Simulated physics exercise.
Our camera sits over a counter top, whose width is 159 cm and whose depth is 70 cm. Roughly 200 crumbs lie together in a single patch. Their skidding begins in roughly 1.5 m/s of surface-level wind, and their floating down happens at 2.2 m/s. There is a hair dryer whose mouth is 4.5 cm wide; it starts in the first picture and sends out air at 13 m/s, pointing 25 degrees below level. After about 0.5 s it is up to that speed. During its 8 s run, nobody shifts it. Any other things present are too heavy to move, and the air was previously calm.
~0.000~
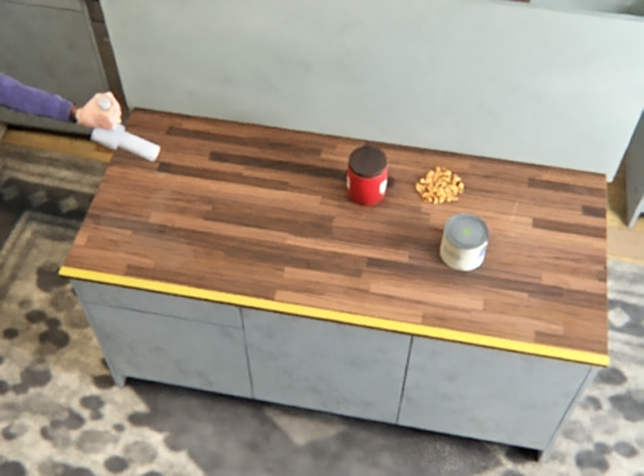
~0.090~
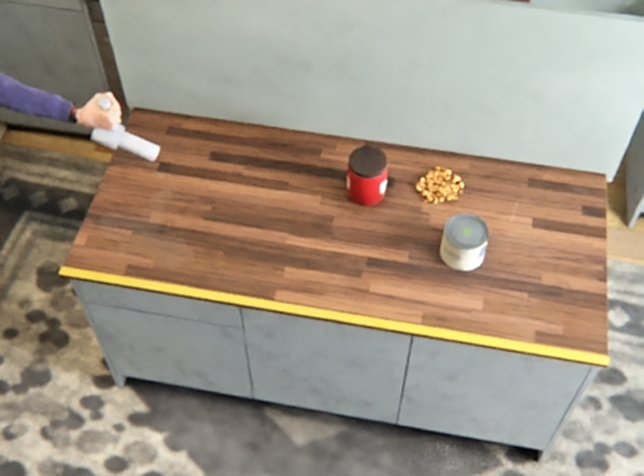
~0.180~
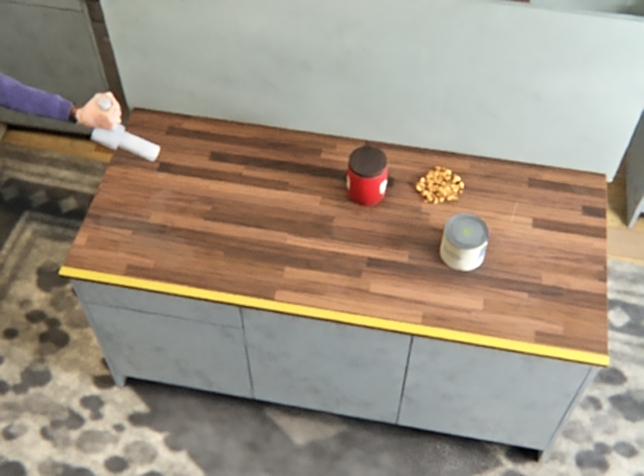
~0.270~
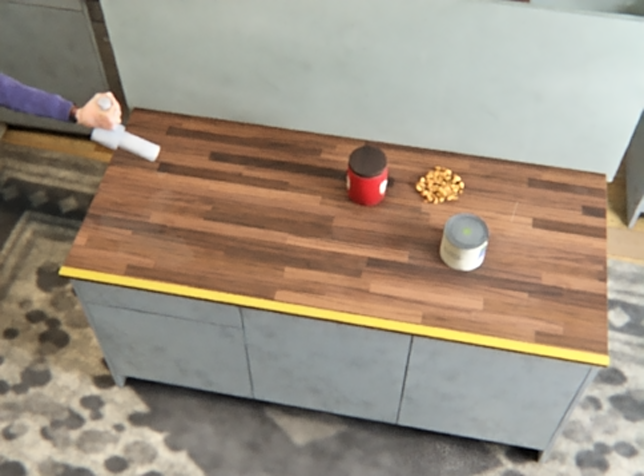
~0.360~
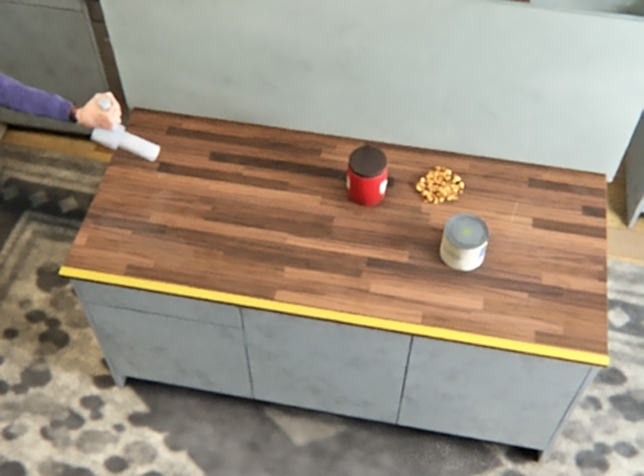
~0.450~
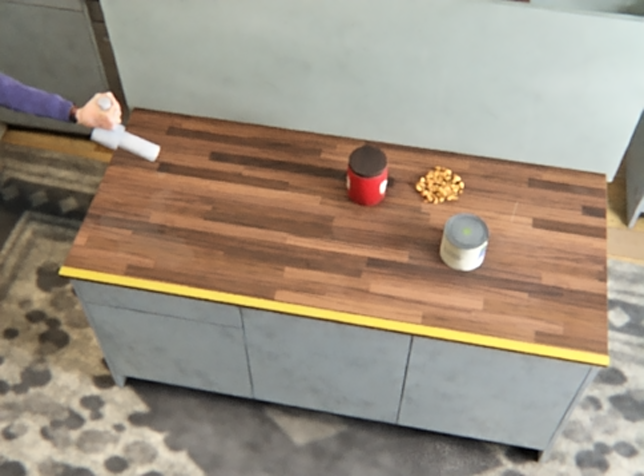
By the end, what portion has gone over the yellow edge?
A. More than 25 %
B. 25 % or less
(B) 25 % or less.
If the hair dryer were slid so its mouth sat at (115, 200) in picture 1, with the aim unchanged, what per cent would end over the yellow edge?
It would be near 0 %.
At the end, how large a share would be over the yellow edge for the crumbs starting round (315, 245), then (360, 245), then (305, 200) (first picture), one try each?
It goes 40 %, then 20 %, then 15 %.
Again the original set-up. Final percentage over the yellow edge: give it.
Roughly 0 percent, I'd say.
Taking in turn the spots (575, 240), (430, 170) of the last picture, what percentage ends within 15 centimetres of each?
Roughly 0 % and 90 %, in that order.
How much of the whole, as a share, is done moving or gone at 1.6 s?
About 30 per cent.
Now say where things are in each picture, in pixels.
In the first frame, the middle of the crumbs is near (440, 188), none has stirred yet and the mouth of the hair dryer is at (157, 155).
In the second frame, the middle of the crumbs is near (442, 188), none has stirred yet and the yellow edge is centred on (324, 318).
In the third frame, the middle of the crumbs is near (442, 188), none has stirred yet, the top of a jar is at (368, 160) and the top of a tin is at (467, 231).
In the fourth frame, the middle of the crumbs is near (442, 188) and none has stirred yet.
In the fifth frame, the middle of the crumbs is near (442, 188) and none has stirred yet.
In the sixth frame, the middle of the crumbs is near (442, 188) and none has stirred yet.
After 1.6 s, 0 % are over the yellow edge; the middle of those still in play is near (442, 188); 28 % have settled or left.
After 2.6 s, 0 % are over the yellow edge; the middle of those still in play is near (442, 188); 34 % have settled or left.
After 4.4 s, 0 % are over the yellow edge; the middle of those still in play is near (442, 188); 40 % have settled or left.
After 8.0 s, at the end, 0 % are over the yellow edge; the middle of those still in play is near (442, 188).
